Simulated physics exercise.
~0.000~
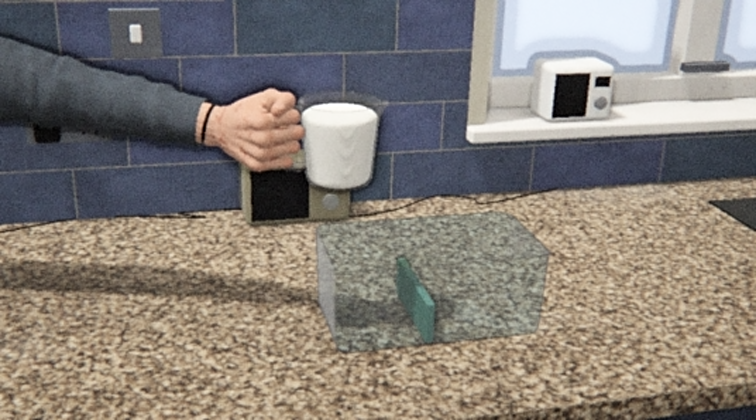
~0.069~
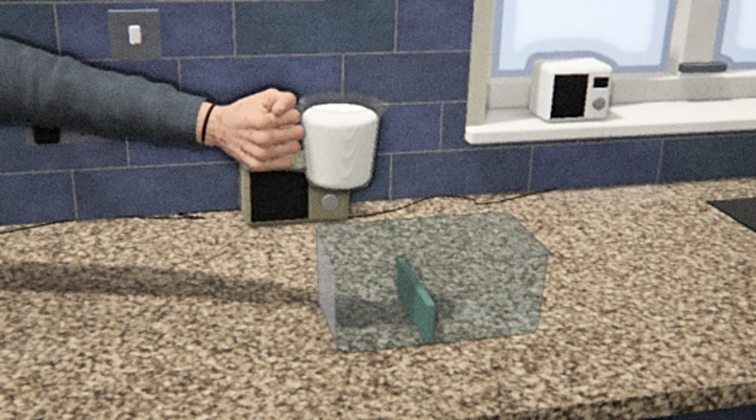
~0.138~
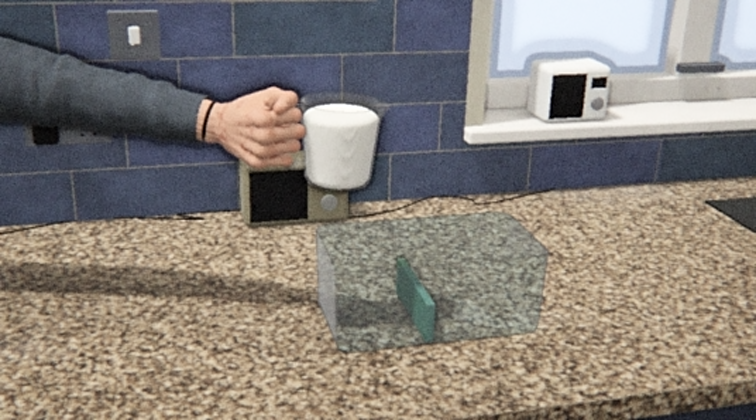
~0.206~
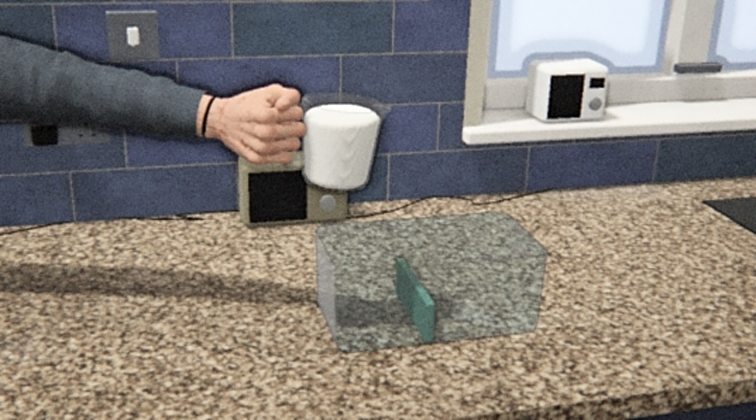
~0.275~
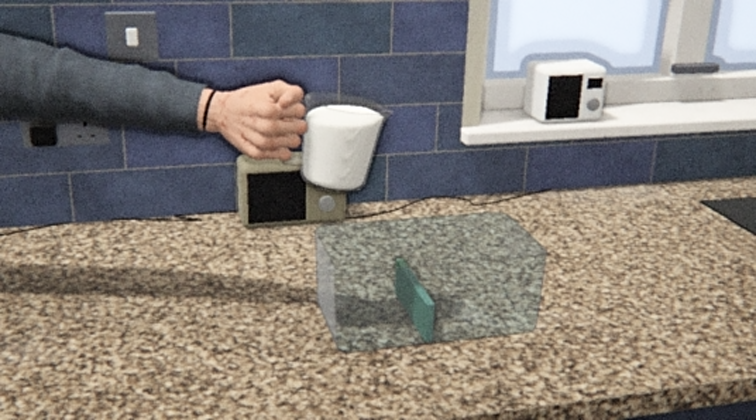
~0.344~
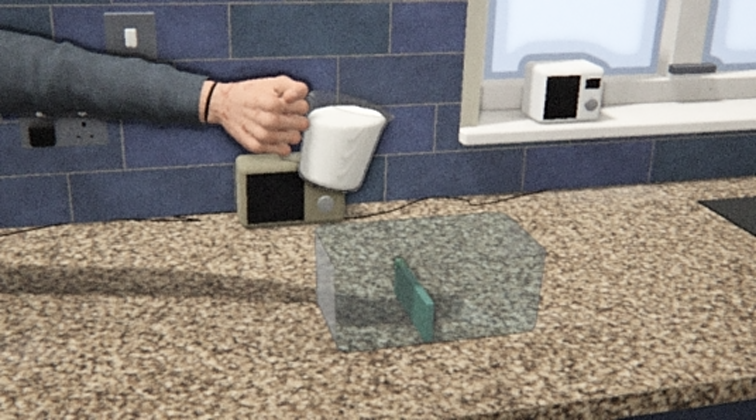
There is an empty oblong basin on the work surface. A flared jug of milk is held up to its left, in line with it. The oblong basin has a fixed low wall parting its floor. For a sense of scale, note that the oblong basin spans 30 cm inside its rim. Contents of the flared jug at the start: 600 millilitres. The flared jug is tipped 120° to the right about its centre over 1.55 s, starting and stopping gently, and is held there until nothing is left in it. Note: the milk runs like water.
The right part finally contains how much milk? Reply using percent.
About 78 in every hundred parts.
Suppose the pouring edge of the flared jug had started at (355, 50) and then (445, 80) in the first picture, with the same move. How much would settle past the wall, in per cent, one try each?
The first try gives around 45 percent, the second around 95 percent.
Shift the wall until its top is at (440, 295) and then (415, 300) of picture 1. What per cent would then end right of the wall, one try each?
35 then 80 %.
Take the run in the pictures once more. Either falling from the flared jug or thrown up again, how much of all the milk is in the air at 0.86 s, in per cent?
20 per cent.
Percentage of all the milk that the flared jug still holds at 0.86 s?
68 %.
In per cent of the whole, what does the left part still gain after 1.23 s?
That works out to roughly 16 per cent of the whole.
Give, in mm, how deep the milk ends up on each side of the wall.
On the left it stands about 6 mm, on the right about 18 mm.
Then, 0.86 s in, the tilt is 70° and 68 per cent is still to pour, 0 is left of the wall and 12 right of it.
Then, 1.23 s in, the tilt is 108° and 9 per cent is still to pour, 6 is left of the wall and 73 right of it.
Then, 1.62 s in, the tilt is 120° and 0 per cent is still to pour, 21 is left of the wall and 78 right of it.
Then, 2.05 s in, the tilt is 120° and 0 per cent is still to pour, 21 is left of the wall and 78 right of it.
Finally, 21 per cent lies left of the wall, 78 right of it and 1 outside.
